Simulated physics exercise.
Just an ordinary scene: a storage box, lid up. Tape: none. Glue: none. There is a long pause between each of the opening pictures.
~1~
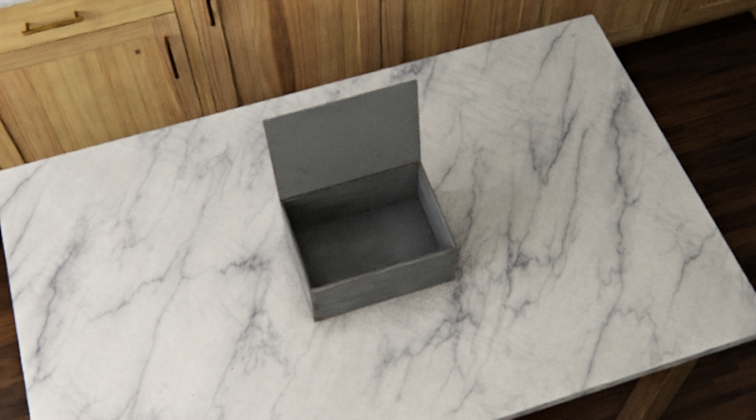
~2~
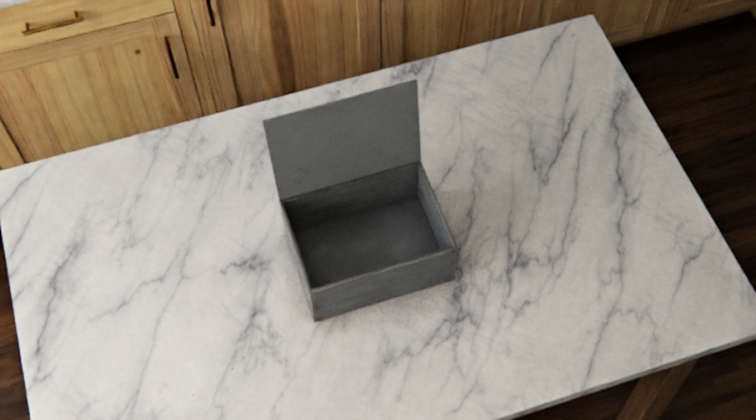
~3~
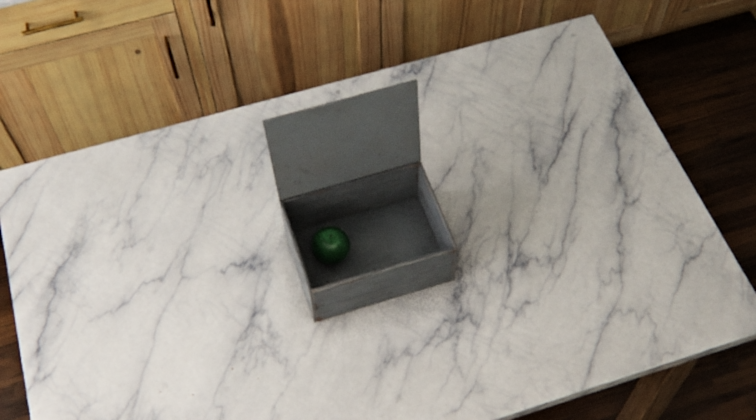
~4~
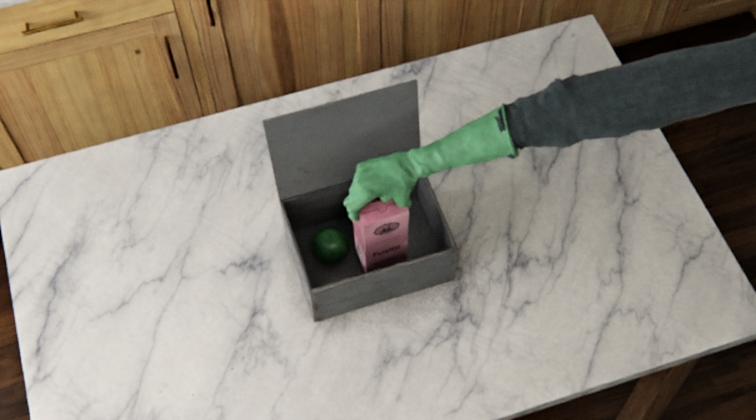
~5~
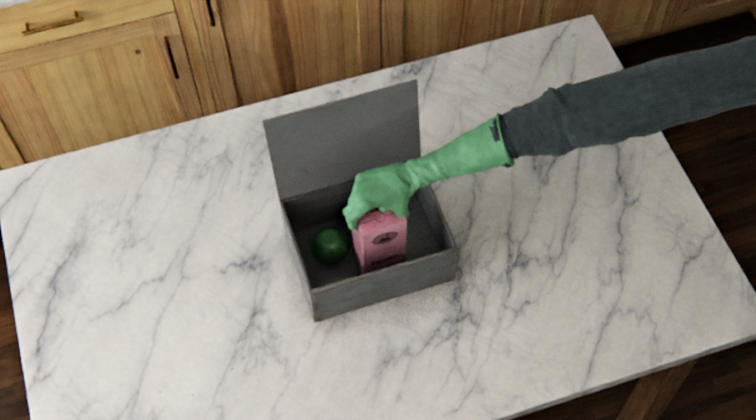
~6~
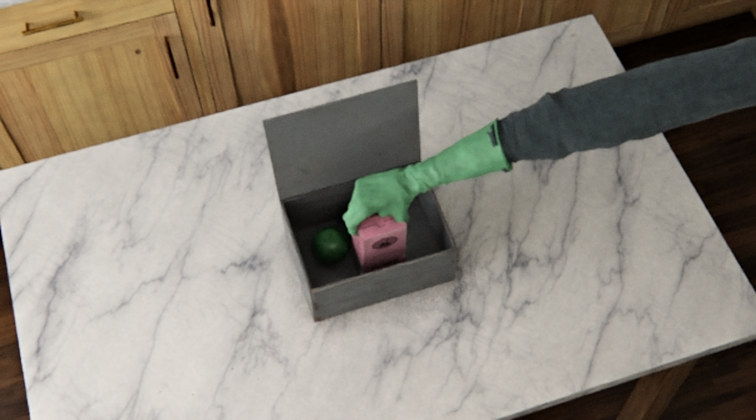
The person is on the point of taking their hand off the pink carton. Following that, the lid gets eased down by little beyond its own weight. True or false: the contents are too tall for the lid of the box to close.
True.
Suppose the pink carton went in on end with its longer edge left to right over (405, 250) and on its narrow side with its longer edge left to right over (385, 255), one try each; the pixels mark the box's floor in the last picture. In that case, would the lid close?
First try: The lid stays propped open; second try: The lid comes down fully.
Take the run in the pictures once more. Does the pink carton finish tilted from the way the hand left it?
At the finish the pink carton holds its orientation.
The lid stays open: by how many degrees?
It comes to about 35°.
Then, 1.20 s later than the last frame, lid starting down.
Then, 1.60 s later than the last frame, lid 57° above the rim.
Then, 1.80 s later than the last frame, lid 38° above the rim.
Then, 3.90 s later than the last frame, lid 35° above the rim.
When it is over, lid 35° above the rim; both as before. End places, in pixels of the last picture, pink carton near (378, 243).
